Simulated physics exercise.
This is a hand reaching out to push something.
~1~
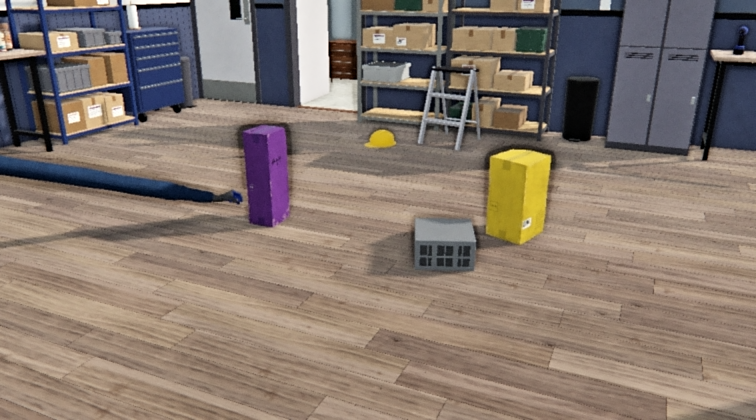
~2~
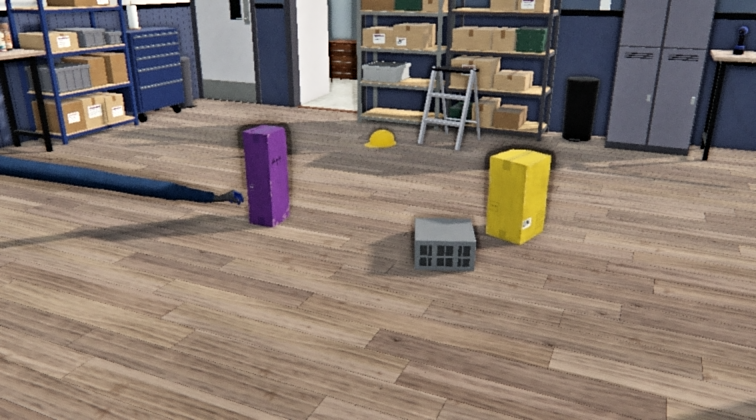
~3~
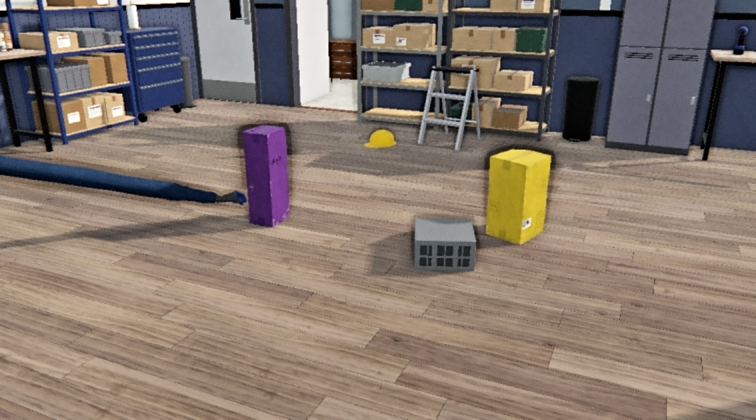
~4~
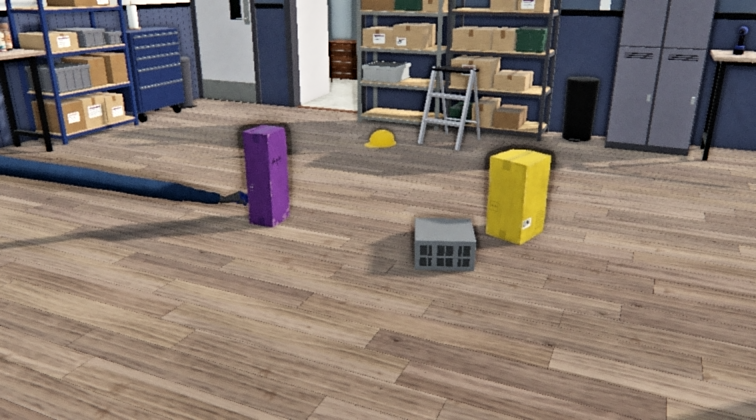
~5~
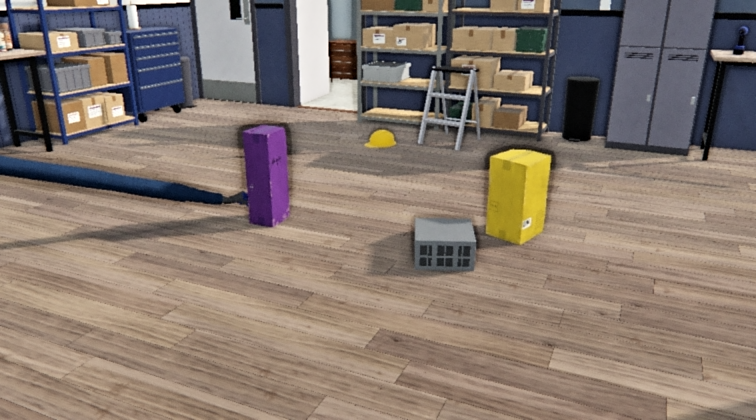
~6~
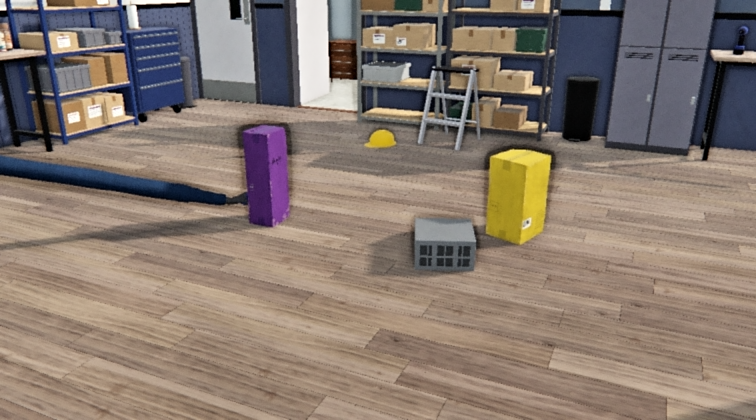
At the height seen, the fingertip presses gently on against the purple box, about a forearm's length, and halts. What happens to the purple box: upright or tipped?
The purple box stays upright.
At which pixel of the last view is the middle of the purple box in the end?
Near (314, 183).
Then, 0.60 s on from there, purple box shifted a little near (283, 178).
Then, 1.10 s on from there, purple box shifted about its own width near (299, 181).
In the end, moved from the start, purple box. At the end, from the last picture's camera, purple box near (314, 183).
